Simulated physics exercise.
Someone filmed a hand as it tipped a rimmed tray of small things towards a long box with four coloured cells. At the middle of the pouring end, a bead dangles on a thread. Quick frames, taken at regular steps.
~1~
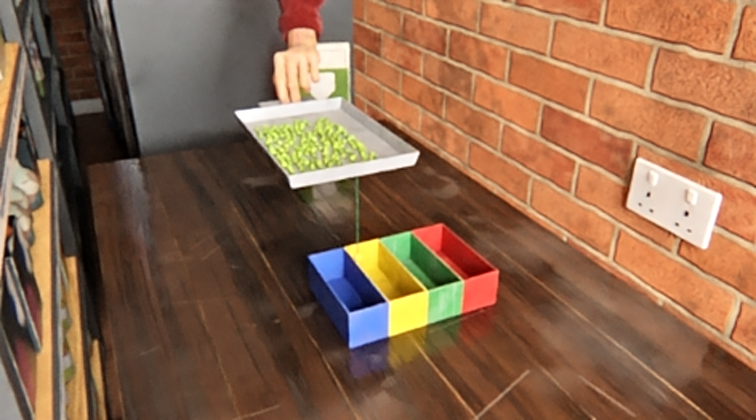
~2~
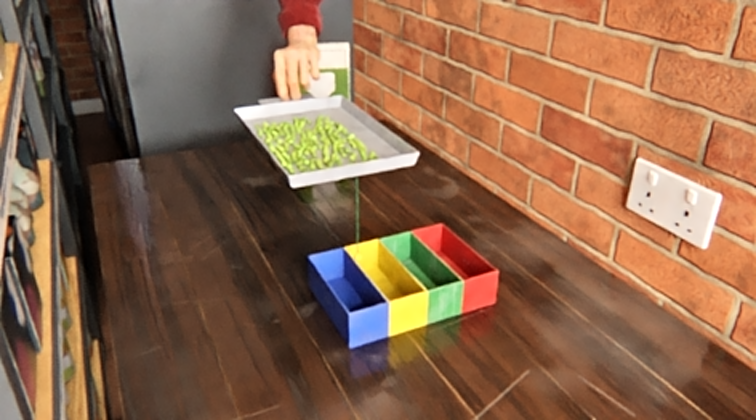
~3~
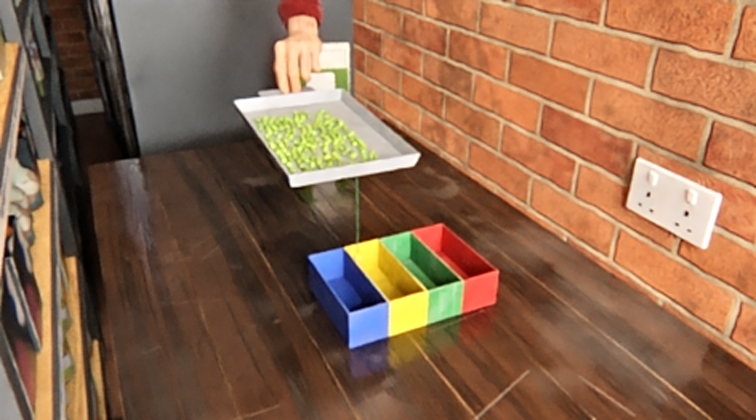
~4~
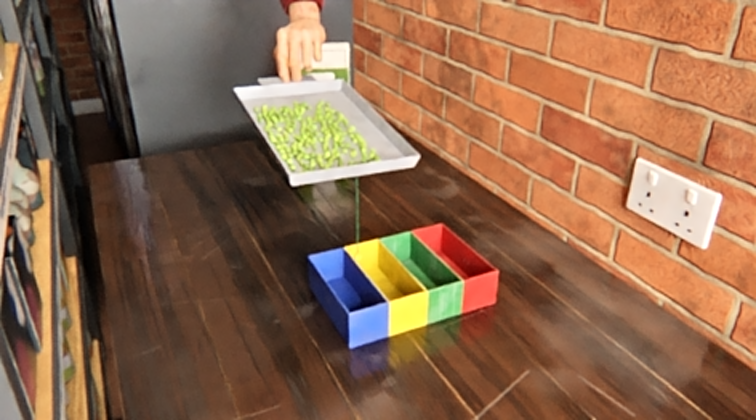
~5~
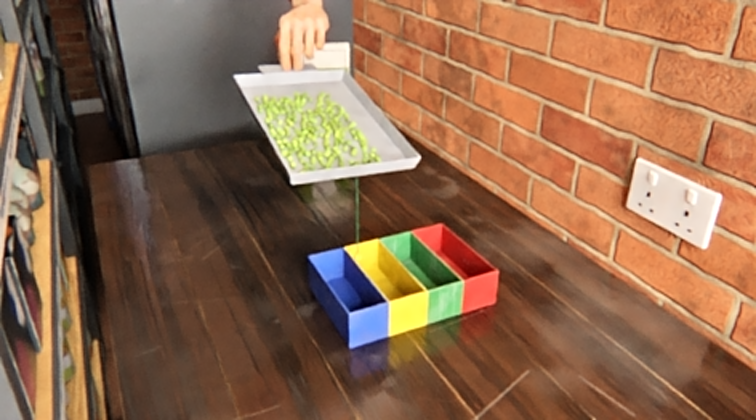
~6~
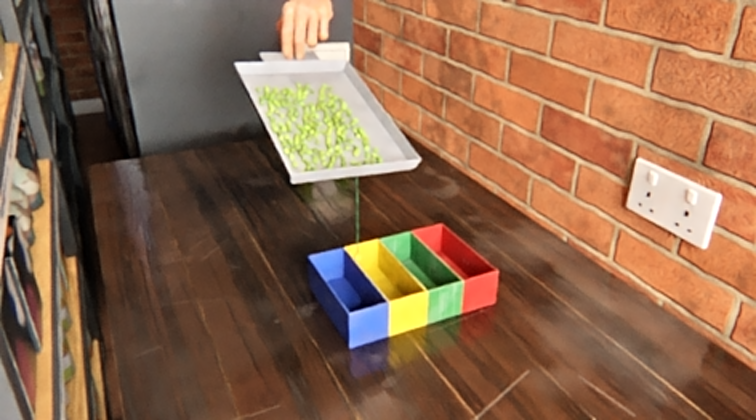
At first, a hand holds a rimmed pale tray of small green things almost level above a dark wooden table, near a box with blue, yellow, green and red cells. Then the hand gradually raises the back of the tray, steepening its slope, while the box stays still.
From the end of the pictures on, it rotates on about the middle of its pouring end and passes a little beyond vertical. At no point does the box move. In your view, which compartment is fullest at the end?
Fullest: The green compartment.
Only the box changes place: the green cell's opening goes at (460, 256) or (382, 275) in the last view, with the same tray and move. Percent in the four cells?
It comes to about 80 per cent the first time and about 90 per cent the second.
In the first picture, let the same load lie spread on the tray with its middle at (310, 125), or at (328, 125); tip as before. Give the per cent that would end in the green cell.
Around 60 in a hundred the first time, around 60 in a hundred the second.
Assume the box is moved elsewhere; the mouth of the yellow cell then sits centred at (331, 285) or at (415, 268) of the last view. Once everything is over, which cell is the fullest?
So the first one goes to the cell in red and the second to the yellow cell.
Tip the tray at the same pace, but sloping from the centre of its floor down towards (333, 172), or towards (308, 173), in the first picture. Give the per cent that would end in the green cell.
Shares: About 0 in a hundred, then about 0 in a hundred.
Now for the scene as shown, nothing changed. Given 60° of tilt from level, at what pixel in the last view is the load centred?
I'd mark it close to (374, 161).
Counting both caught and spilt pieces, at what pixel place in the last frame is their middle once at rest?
Somewhere around (415, 302) in the last picture.
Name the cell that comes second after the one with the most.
Second place goes to the cell in yellow.
Just after the last frame, tray tipped steeply; almost all on the tray; just a few in the yellow cell; about a tenth falling or outside the box.
A moment on, tray tipped right over; roughly half on the tray; about a tenth in the green cell; about a tenth in the yellow cell; just a few in the blue cell; just a few in the red cell; roughly a quarter falling or outside the box.
Further on, tray tipped past a quarter turn; roughly half in the green cell; roughly a third in the yellow cell; about a tenth in the blue cell; just a few in the red cell; just a few falling or outside the box.
When it is over, tray tipped past a quarter turn; roughly half in the green cell; roughly a third in the yellow cell; about a tenth in the blue cell; just a few in the red cell; just a few outside the box.
